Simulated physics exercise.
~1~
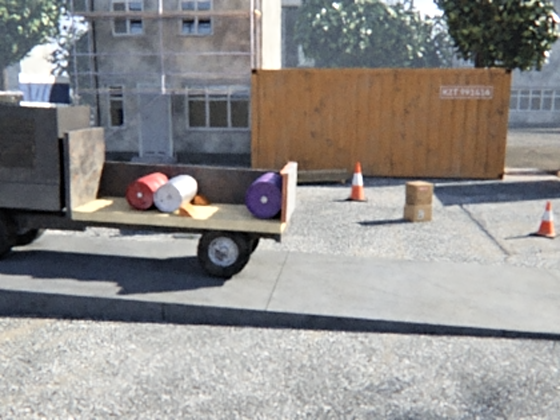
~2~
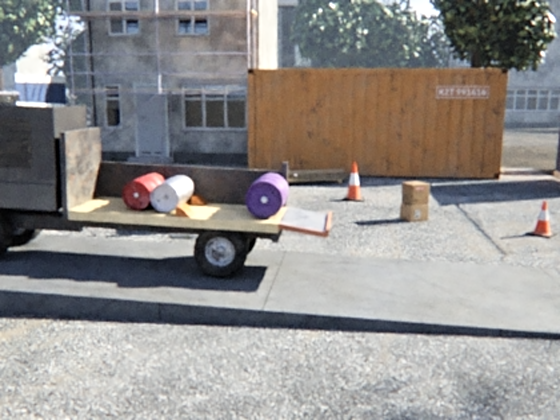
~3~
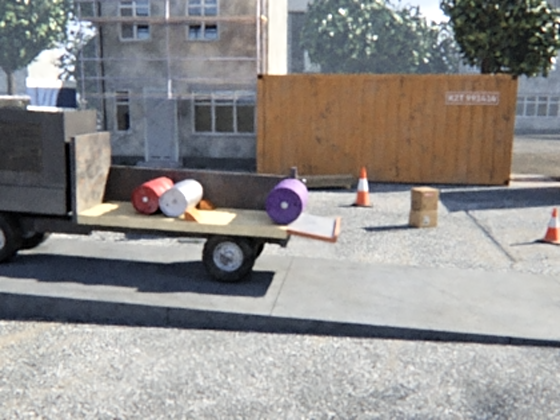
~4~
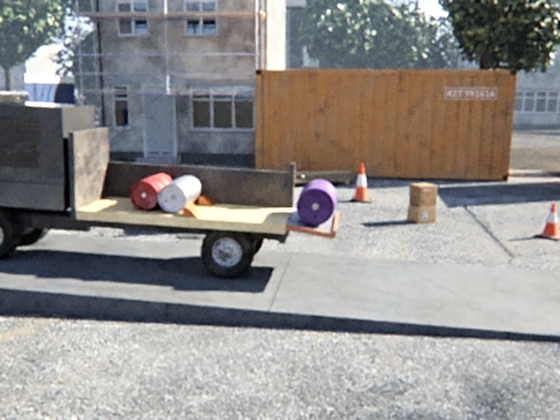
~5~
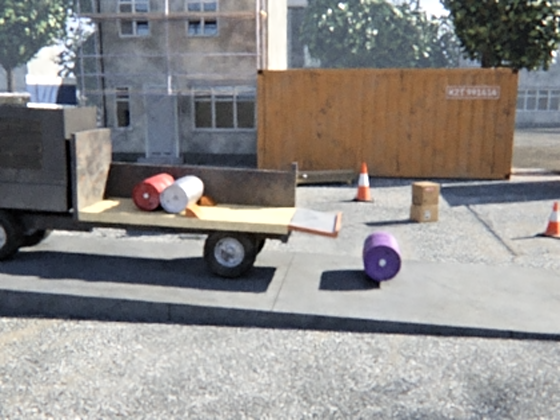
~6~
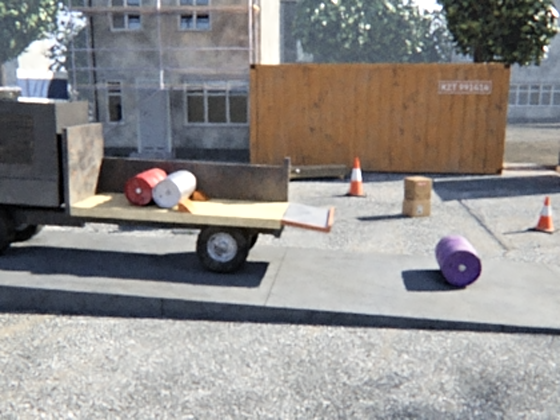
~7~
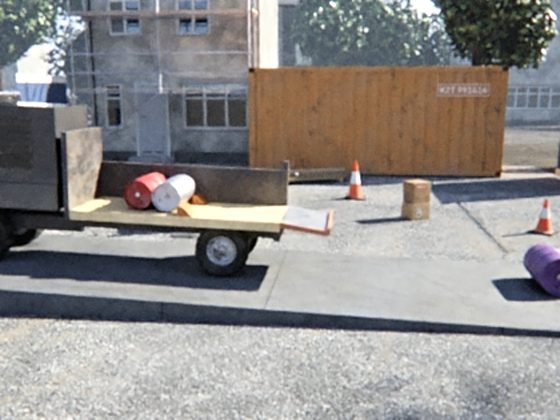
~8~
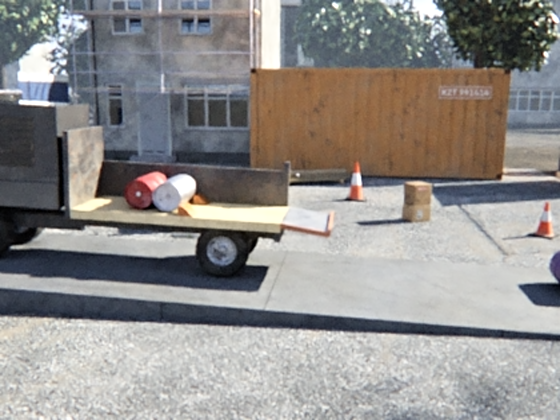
In this clip, the tailgate of a parked flatbed truck drops open, and a purple barrel rolls right along the bed, over the gate and onto the ground, continuing to the right edge of view while the red and white barrels stay on the bed.
